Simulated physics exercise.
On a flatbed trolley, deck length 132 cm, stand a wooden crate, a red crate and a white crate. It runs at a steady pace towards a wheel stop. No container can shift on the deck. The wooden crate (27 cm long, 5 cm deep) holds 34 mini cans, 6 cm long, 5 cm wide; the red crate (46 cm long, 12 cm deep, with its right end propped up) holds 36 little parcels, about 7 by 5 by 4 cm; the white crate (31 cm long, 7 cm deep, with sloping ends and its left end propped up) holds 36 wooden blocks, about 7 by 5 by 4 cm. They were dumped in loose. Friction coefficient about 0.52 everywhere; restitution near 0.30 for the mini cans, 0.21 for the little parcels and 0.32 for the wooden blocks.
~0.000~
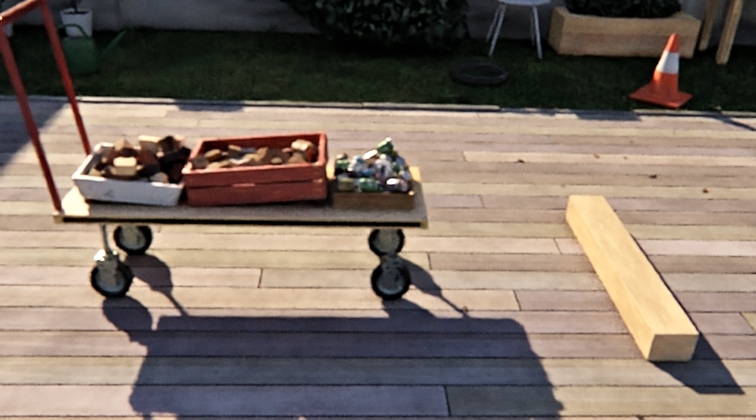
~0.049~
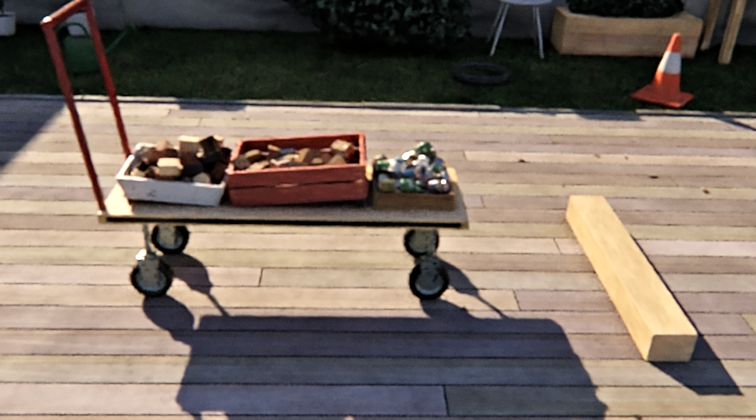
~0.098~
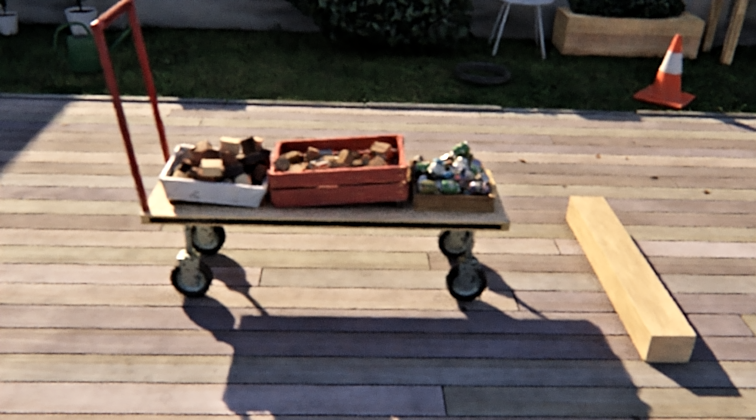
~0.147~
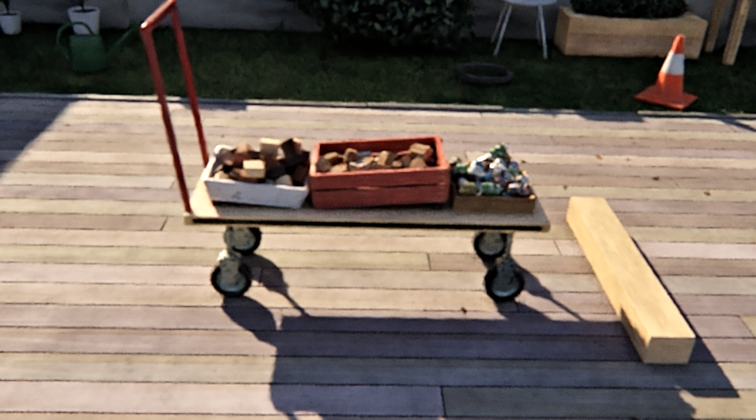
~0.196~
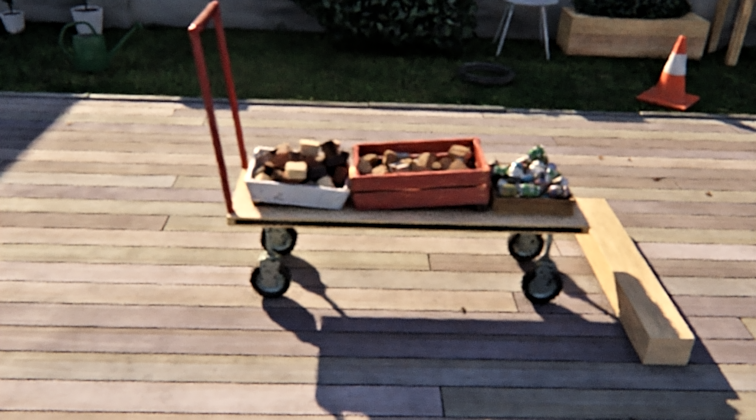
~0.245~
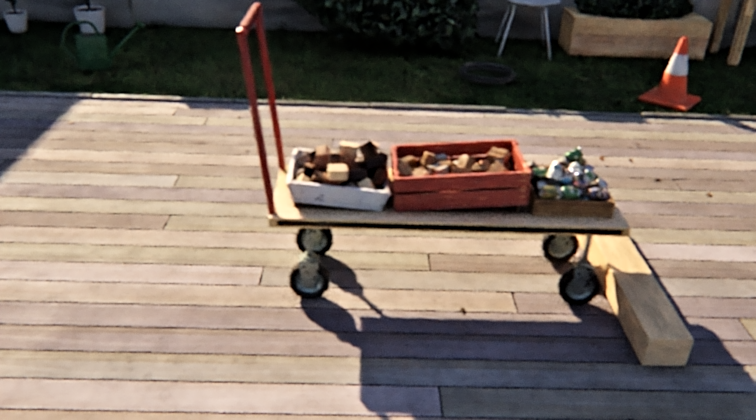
On a sunlit wooden deck, a flatbed trolley carrying white, red and wooden crates rolling steadily rightward towards a thick timber beam.
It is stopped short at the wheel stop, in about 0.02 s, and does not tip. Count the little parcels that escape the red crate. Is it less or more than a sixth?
It sheds under a sixth of them.
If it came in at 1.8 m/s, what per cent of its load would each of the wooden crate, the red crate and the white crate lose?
In that case wooden crate 30, red crate 0, white crate 10 per cent.
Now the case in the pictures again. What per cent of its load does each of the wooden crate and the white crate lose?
About: Wooden crate 45, white crate 45 per cent.
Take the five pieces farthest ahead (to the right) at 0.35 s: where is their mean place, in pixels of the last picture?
Around (640, 167).
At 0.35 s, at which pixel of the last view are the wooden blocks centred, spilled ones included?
Near (377, 162).
After 0.25 s, the wheels strike.
After 0.35 s, 8 of 34 out of the wooden crate, 0 of 36 out of the red crate and 6 of 36 out of the white crate.
After 0.47 s, 14 of 34 out of the wooden crate, 0 of 36 out of the red crate and 12 of 36 out of the white crate.
After 0.70 s, 15 of 34 out of the wooden crate, 0 of 36 out of the red crate and 15 of 36 out of the white crate.
When it is over (at 1.21 s), 15 of 34 out of the wooden crate, 0 of 36 out of the red crate and 16 of 36 out of the white crate. Asked share, 0 of 36, 0 per cent.
